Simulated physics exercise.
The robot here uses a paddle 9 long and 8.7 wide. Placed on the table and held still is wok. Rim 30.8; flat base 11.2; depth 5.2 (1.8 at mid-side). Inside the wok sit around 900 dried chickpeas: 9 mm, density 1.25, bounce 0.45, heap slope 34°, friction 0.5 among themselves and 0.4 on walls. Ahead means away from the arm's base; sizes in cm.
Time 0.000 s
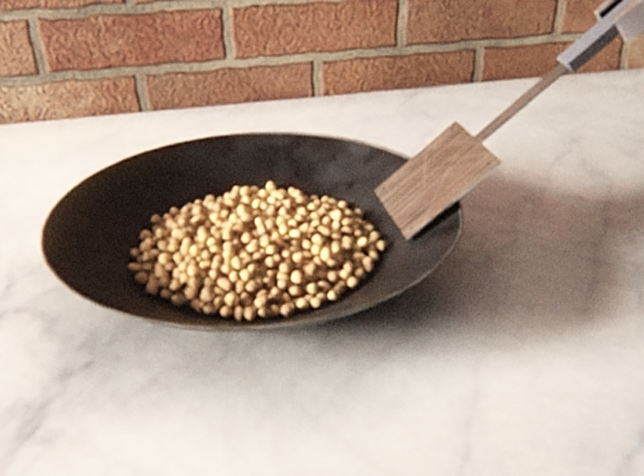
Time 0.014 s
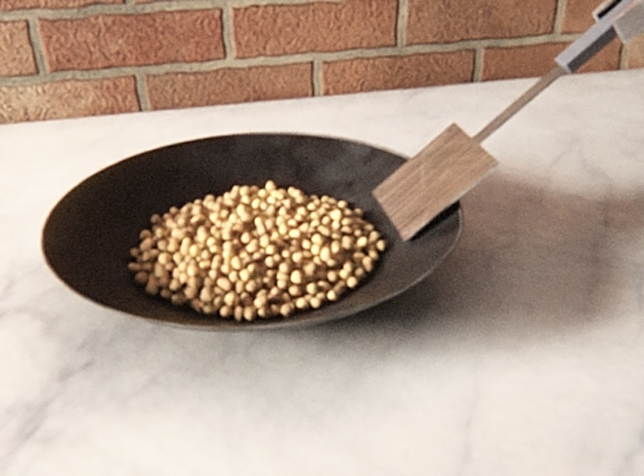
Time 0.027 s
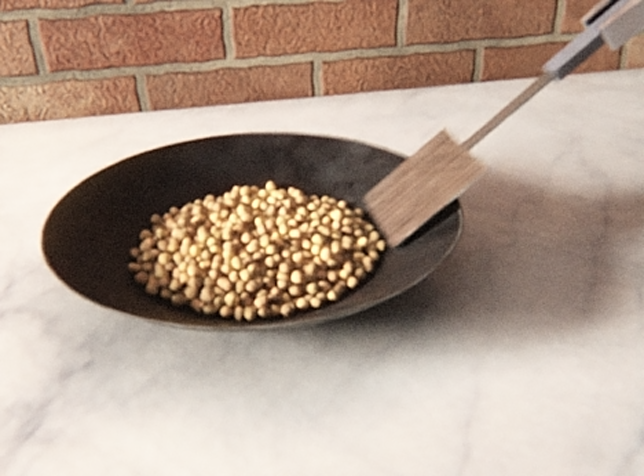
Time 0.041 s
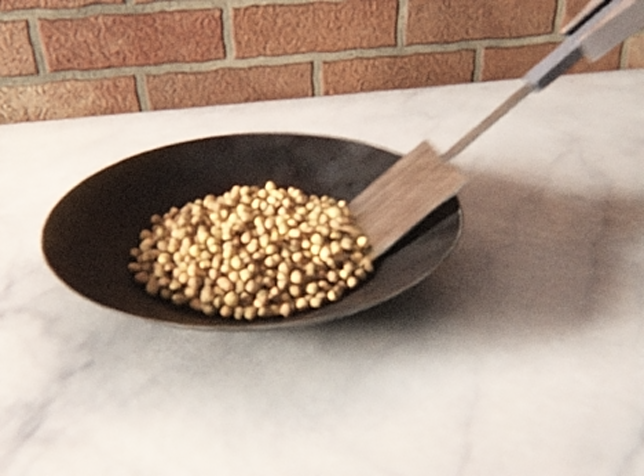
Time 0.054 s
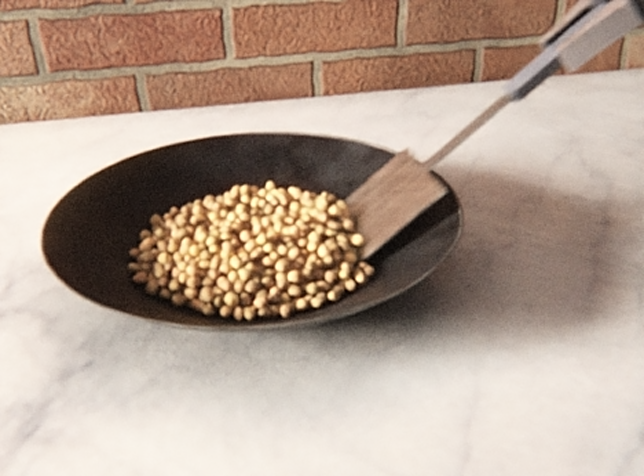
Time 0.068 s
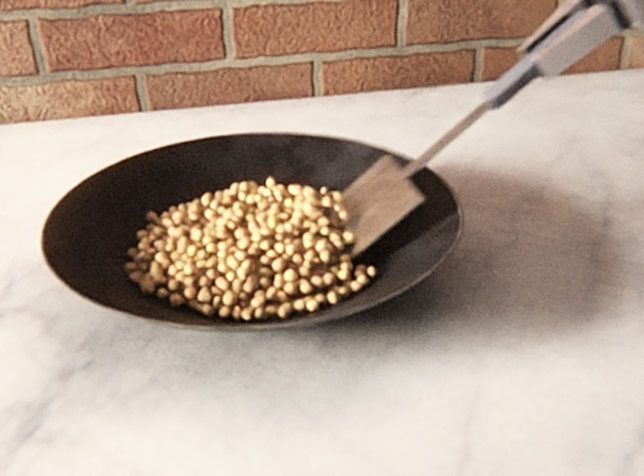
At the start, a robot arm holds a wooden paddle over the right side of a black wok heaped with dried chickpeas on a marble table. The paddle moves left and down into the heap's right edge, then pushes farther in, shifting some chickpeas slightly leftward while the wok stays still.
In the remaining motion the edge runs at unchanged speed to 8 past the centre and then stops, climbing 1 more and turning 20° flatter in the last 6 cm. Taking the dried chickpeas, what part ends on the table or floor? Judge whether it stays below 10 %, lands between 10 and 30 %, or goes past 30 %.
It lands between 10 and 30 %.
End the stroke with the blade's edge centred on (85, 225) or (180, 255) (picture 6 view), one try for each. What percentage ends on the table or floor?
I'd say roughly 50 per cent, then roughly 5 per cent.
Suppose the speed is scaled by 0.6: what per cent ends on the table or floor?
That comes to some 5 per cent, roughly.
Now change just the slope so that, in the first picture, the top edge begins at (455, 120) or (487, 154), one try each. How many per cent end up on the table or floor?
About 25% and 15%.
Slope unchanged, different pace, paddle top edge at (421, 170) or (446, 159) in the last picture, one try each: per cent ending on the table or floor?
About 10 and 0 per cent.
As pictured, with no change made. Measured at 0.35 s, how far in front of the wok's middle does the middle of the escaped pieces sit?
I'd put it at some 20 centimetres.
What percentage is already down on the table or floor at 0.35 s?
Fraction noted: Close to 15 per cent.
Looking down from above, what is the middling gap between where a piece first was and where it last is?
Some 8 cm.
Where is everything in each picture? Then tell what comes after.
The paddle top edge at (478, 140), sloping 39°; upper third of the load around (255, 238), from x 135 to 380, top at y 185; 900 in the wok, in the first frame.
The paddle top edge at (476, 141), sloping 39°; upper third of the load around (255, 238), from x 135 to 380, top at y 185, in the second frame.
The paddle top edge at (465, 148), sloping 39°; upper third of the load around (255, 238), from x 135 to 380, top at y 185, in the third frame.
The paddle top edge at (446, 159), sloping 39°; upper third of the load around (258, 237), from x 135 to 375, top at y 185, in the fourth frame.
The paddle top edge at (425, 168), sloping 39°; upper third of the load around (263, 235), from x 135 to 370, top at y 185, in the fifth frame.
The paddle top edge at (404, 176), sloping 39°; upper third of the load around (262, 234), from x 130 to 375, top at y 185; 900 in the wok, in the sixth frame.
After 0.10 s, sloping 39°, highest piece 7 above the table; 900 in the wok.
After 0.13 s, sloping 34°, highest piece 8 above the table; 900 in the wok.
After 0.35 s, sloping 19°, highest piece 7 above the table; 745 in the wok, 115 on the table or floor, 40 on the blade or in flight.
After 1.40 s, sloping 19°, highest piece 6 above the table; 737 in the wok, 163 on the table or floor.
In the end, 737 in the wok, 163 on the table or floor. That is 18 % on the table or floor.
